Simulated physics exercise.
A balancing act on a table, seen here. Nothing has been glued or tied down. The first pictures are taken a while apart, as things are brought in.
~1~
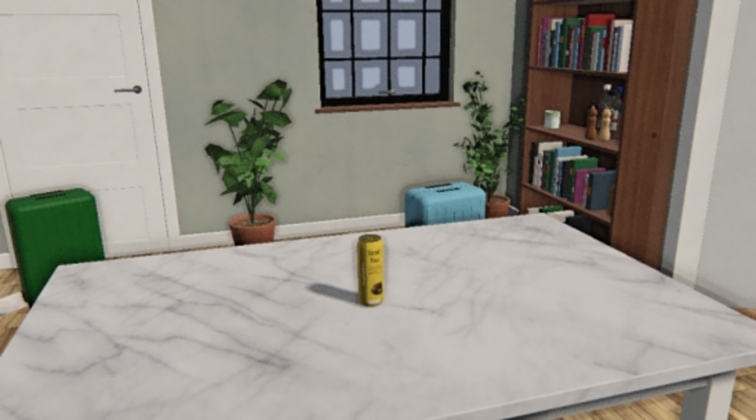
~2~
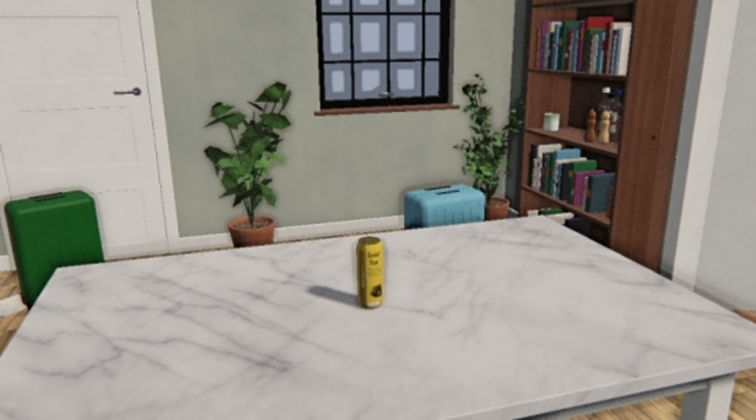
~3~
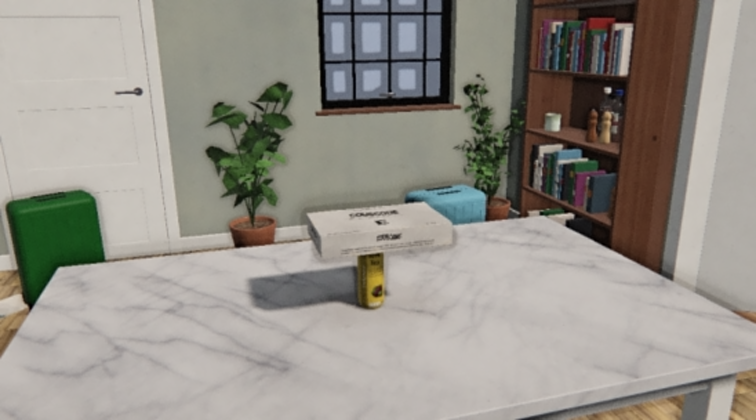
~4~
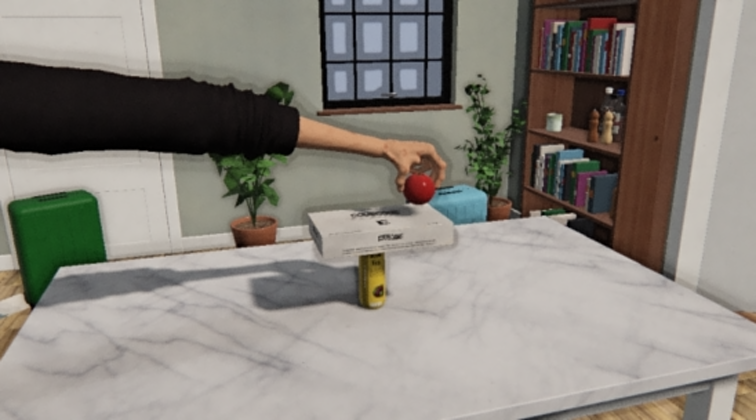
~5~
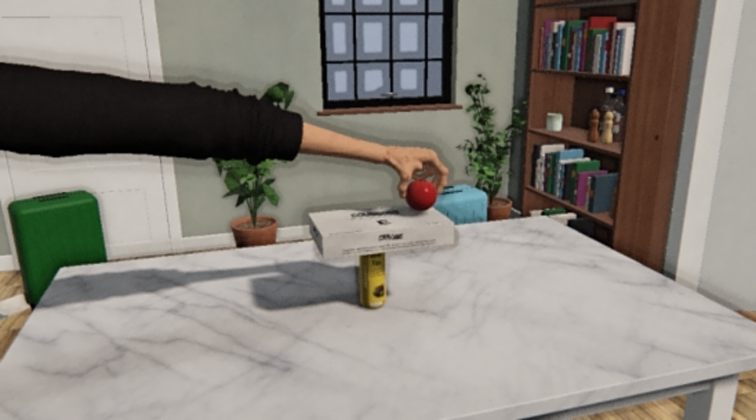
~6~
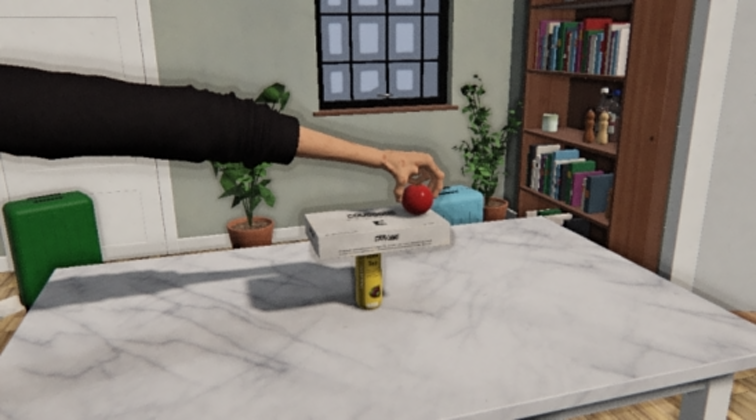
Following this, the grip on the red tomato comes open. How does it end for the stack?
Most likely something will tip or drop.
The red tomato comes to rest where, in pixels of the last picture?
Look near (494, 276) in the final picture.
Then, 0.60 s later than the last frame, red tomato now fallen; white packet tilted by 54°.
Then, 0.70 s later than the last frame, white packet now fallen.
Then, 0.90 s later than the last frame, yellow can tilted by 22°.
Then, 1.10 s later than the last frame, yellow can now fallen.
When it is over, fallen, red tomato, yellow can and white packet. End places, in pixels of the last picture, red tomato near (494, 276). The stack gives way.
